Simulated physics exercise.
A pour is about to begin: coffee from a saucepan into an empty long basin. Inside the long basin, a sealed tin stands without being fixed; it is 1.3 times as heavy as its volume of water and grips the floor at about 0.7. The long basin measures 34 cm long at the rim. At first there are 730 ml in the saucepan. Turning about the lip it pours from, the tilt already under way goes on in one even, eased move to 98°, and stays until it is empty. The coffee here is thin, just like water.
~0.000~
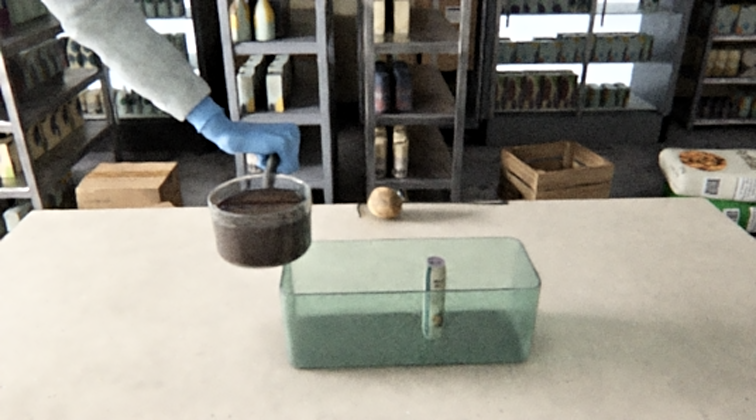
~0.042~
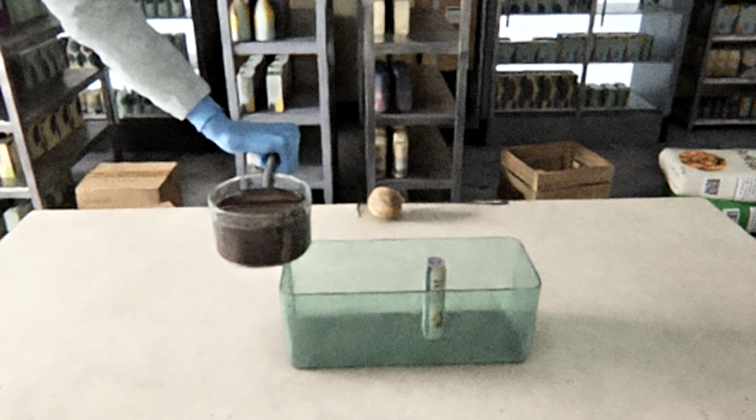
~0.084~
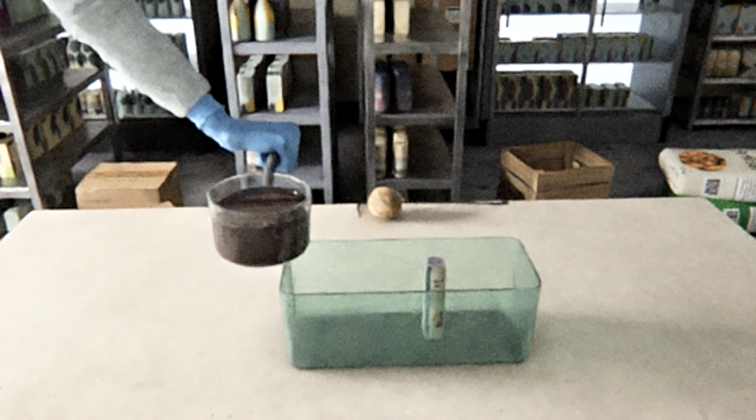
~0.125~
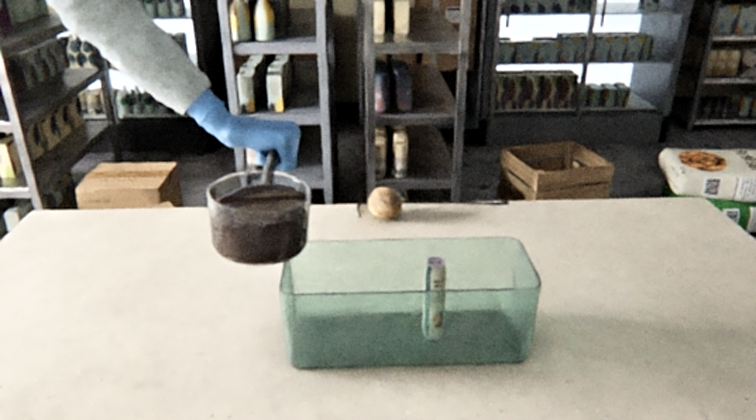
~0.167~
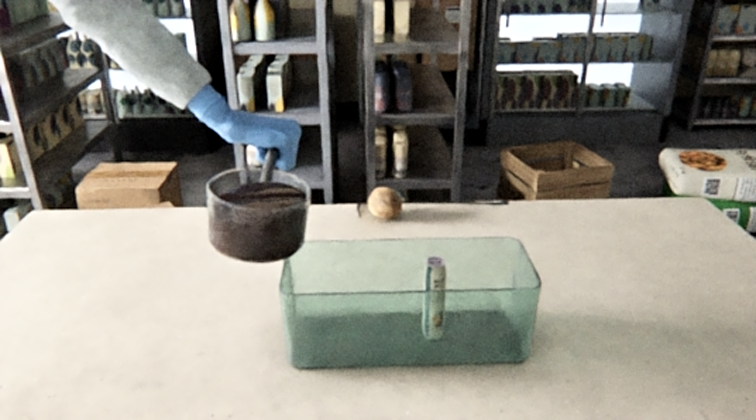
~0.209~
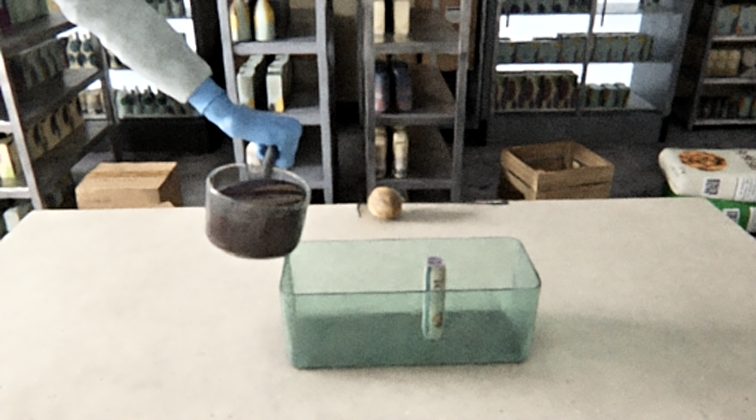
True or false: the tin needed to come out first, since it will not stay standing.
False.
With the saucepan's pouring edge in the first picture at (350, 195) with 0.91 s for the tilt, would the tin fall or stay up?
Result: Tin tipped over.
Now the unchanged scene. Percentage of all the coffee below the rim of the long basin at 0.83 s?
Looks like about 58 % of the whole amount.
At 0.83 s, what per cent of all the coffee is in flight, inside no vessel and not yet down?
26 per cent or so.
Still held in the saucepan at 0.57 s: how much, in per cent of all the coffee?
Still held: Roughly 72 % of the total.
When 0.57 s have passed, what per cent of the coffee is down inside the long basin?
About 3 per cent.
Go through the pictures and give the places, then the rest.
Tilt 0°; pouring edge (310, 194); surface from (215, 206) to (309, 204); the long basin's rim runs from (284, 268) to (530, 262); the tin's top is at (436, 265), in the first picture.
Tilt 1°; pouring edge (310, 194); surface from (215, 205) to (309, 203), in the second picture.
Tilt 2°; pouring edge (310, 194); surface from (214, 205) to (309, 202), in the third picture.
Tilt 5°; pouring edge (310, 194); surface from (214, 204) to (308, 199), in the fourth picture.
Tilt 8°; pouring edge (310, 194); surface from (212, 201) to (308, 197), in the fifth picture.
Tilt 12°; pouring edge (310, 194); surface from (210, 197) to (308, 195), in the sixth picture.
After 0.57 s the tilt is 68° and 72 per cent is still to pour; the tin stands where it began.
After 0.83 s the tilt is 96° and 16 per cent is still to pour; the tin stands where it began.
After 1.11 s the tilt is 98° and 2 per cent is still to pour; the tin stands where it began.
After 1.41 s the tilt is 98° and 0 per cent is still to pour; the tin stands where it began.
In the end the tin stands where it began.
